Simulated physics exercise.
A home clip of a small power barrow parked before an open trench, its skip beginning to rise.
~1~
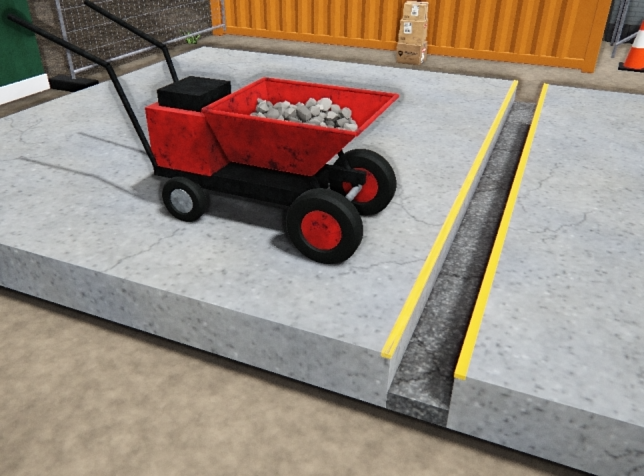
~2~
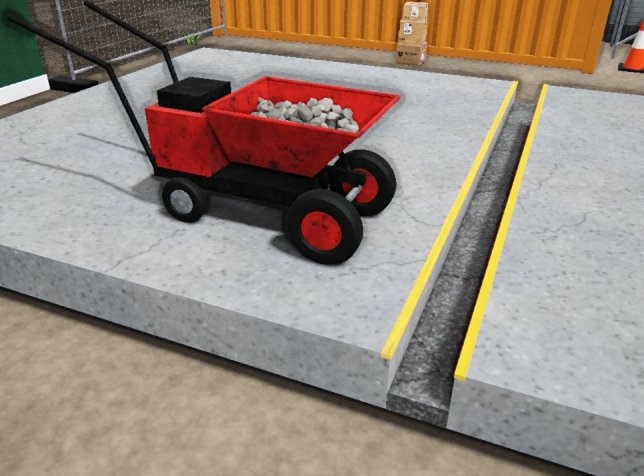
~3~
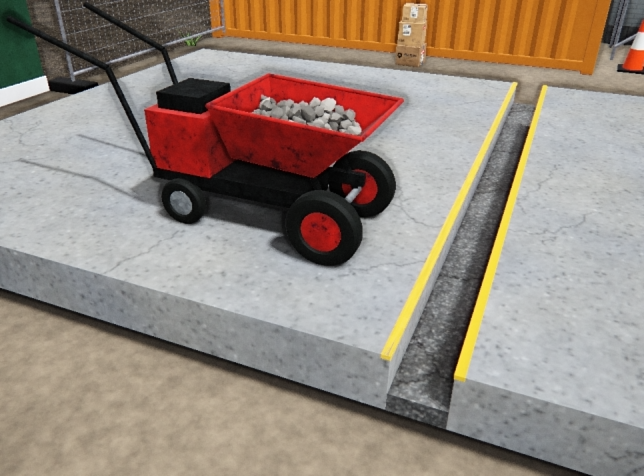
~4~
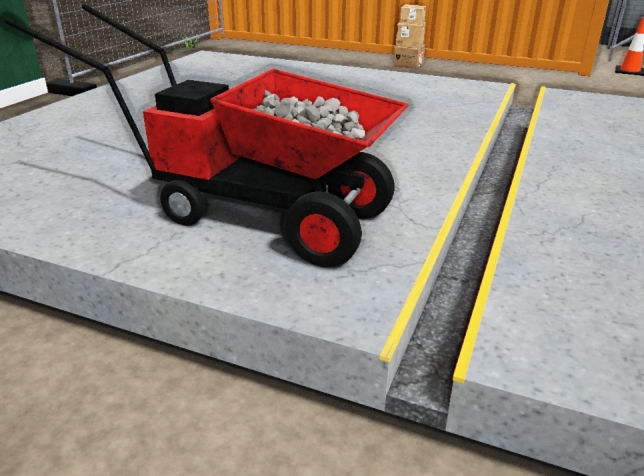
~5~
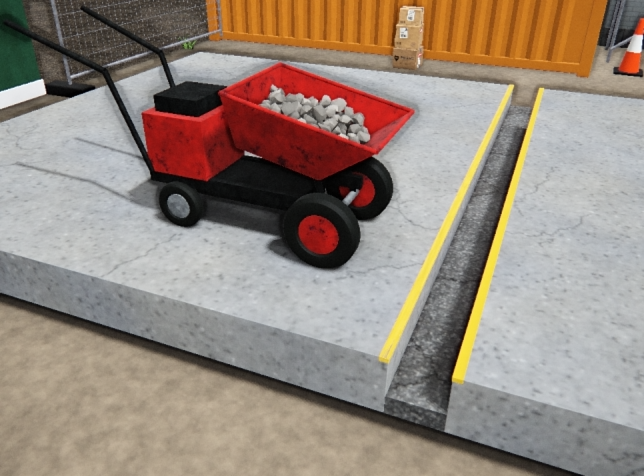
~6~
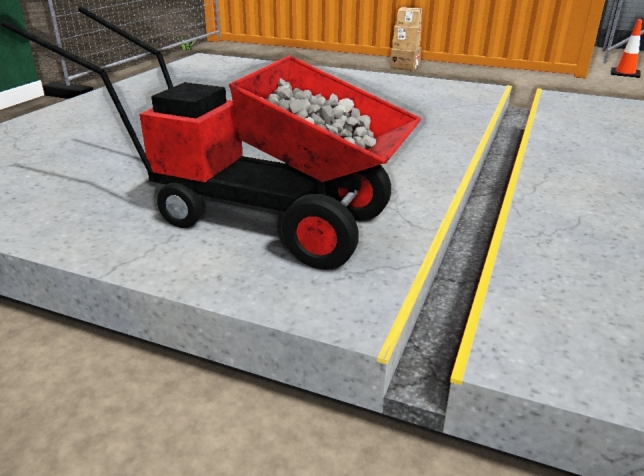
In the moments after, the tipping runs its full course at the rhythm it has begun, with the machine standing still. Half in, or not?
Between the edges lies over half of the load.
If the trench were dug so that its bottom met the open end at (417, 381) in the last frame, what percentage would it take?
Some 70 per cent.
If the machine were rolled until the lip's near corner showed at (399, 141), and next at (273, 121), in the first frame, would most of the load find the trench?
First below a half, then less than half.
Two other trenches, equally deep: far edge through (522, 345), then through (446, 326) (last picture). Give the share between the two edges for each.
The first gives 100 %, the second 50 %.
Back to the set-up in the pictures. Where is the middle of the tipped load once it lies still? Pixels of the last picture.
Close to (460, 285).
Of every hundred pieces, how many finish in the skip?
It comes to 0 per cent or so.
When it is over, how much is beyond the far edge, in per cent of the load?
About 10 per cent.
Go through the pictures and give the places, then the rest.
In the first frame, lip of the skip at (356, 134), level; top of the load at (304, 114), broken stones; first edge of the trench at (407, 310); far edge at (474, 327), the trench under half as wide as the skip, and about as deep as wide.
In the second frame, lip of the skip at (358, 136), level; top of the load at (305, 114).
In the third frame, lip of the skip at (362, 139), tipped barely; top of the load at (285, 114).
In the fourth frame, lip of the skip at (368, 145), tipped a little; top of the load at (289, 112).
In the fifth frame, lip of the skip at (376, 153), tipped a little; top of the load at (293, 112).
In the sixth frame, lip of the skip at (384, 162), tipped clearly; top of the load at (290, 100); first edge of the trench at (403, 315); far edge at (470, 332).
Soon, skip tipped steeply; all in the skip.
A while on, skip tipped right over; most in the skip; about a quarter in or heaped over the trench; a stray few falling.
Towards the end, skip tipped right over; a stray few in the skip; most in or heaped over the trench; a small part beyond it.
Finally, skip tipped right over; nearly all in or heaped over the trench; a small part beyond it.
